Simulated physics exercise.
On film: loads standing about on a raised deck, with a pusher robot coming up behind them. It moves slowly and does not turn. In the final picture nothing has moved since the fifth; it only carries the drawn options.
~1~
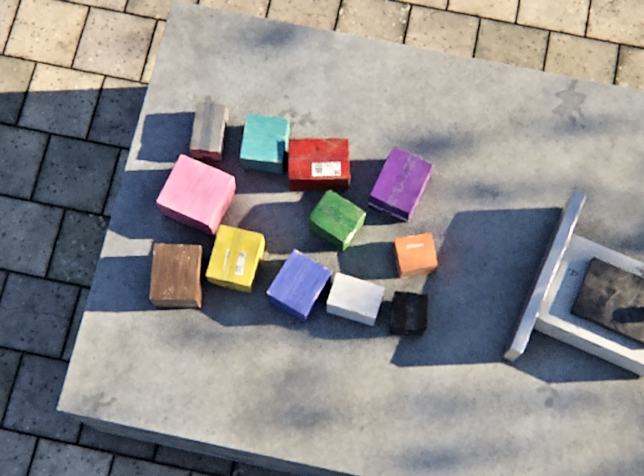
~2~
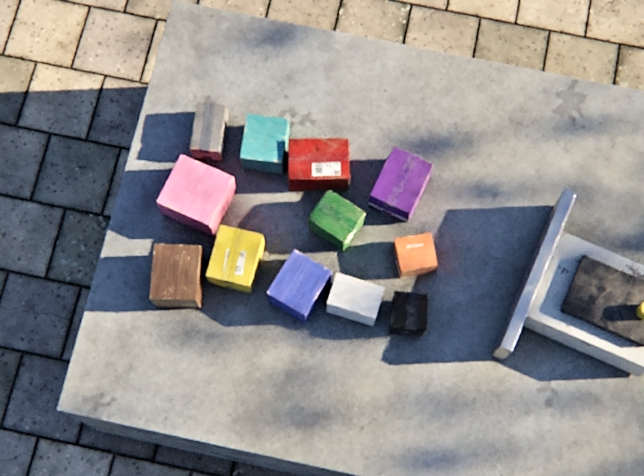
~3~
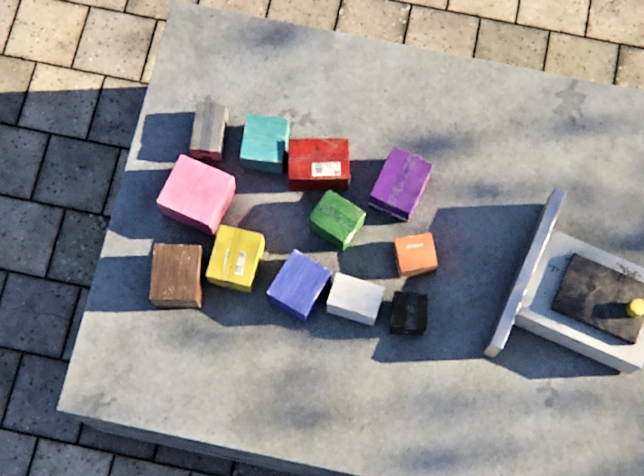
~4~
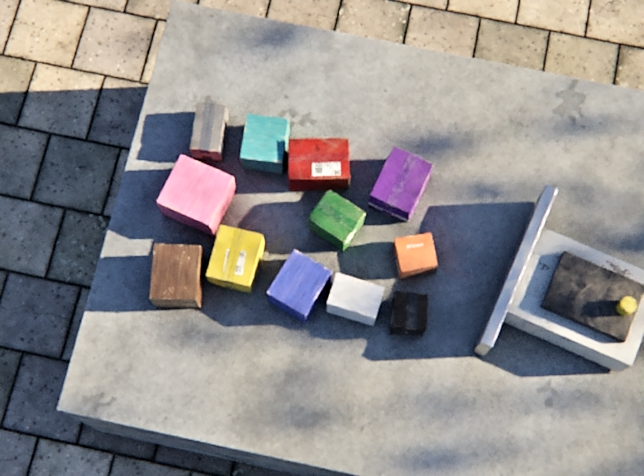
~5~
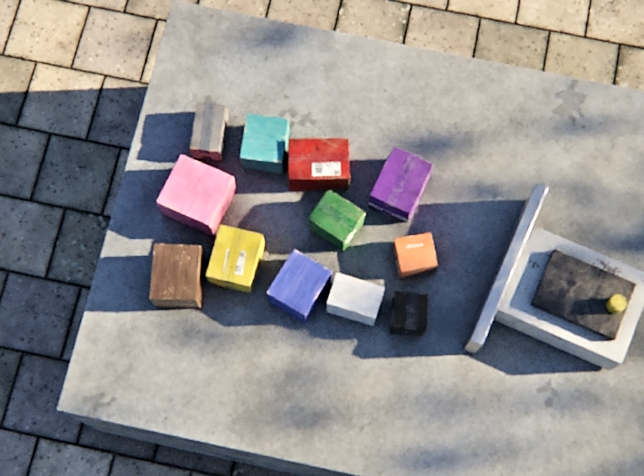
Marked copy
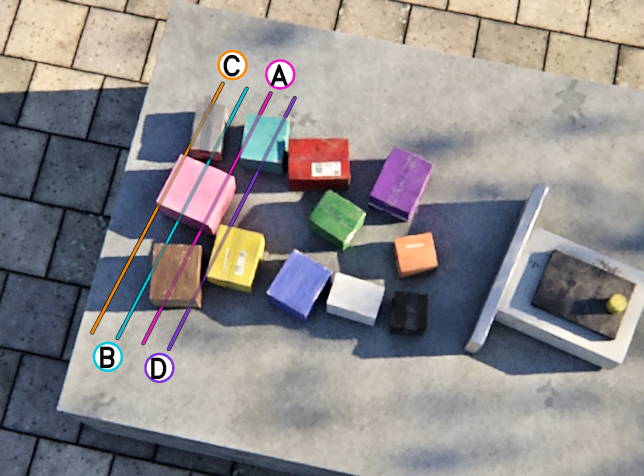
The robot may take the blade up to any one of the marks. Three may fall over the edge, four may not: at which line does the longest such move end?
Up to line D.
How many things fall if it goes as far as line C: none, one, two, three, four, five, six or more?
By then, six or more.
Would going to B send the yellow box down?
By then, yes.
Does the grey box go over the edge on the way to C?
Yes.
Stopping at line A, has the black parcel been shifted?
Yes.
On the marked copy, A at (209, 214); B at (184, 208); C at (160, 203); D at (234, 219).
Taking D. A third of the way, robot (476, 271); black parcel (360, 300); blue crate (273, 279).
Two thirds of the way, robot (377, 250); pink crate (148, 165); brown crate (119, 276).
When it is over, robot (300, 234); brown crate over the edge; yellow box over the edge; three fallen.
As for the rest, A drops six; B drops seven; C drops nine.
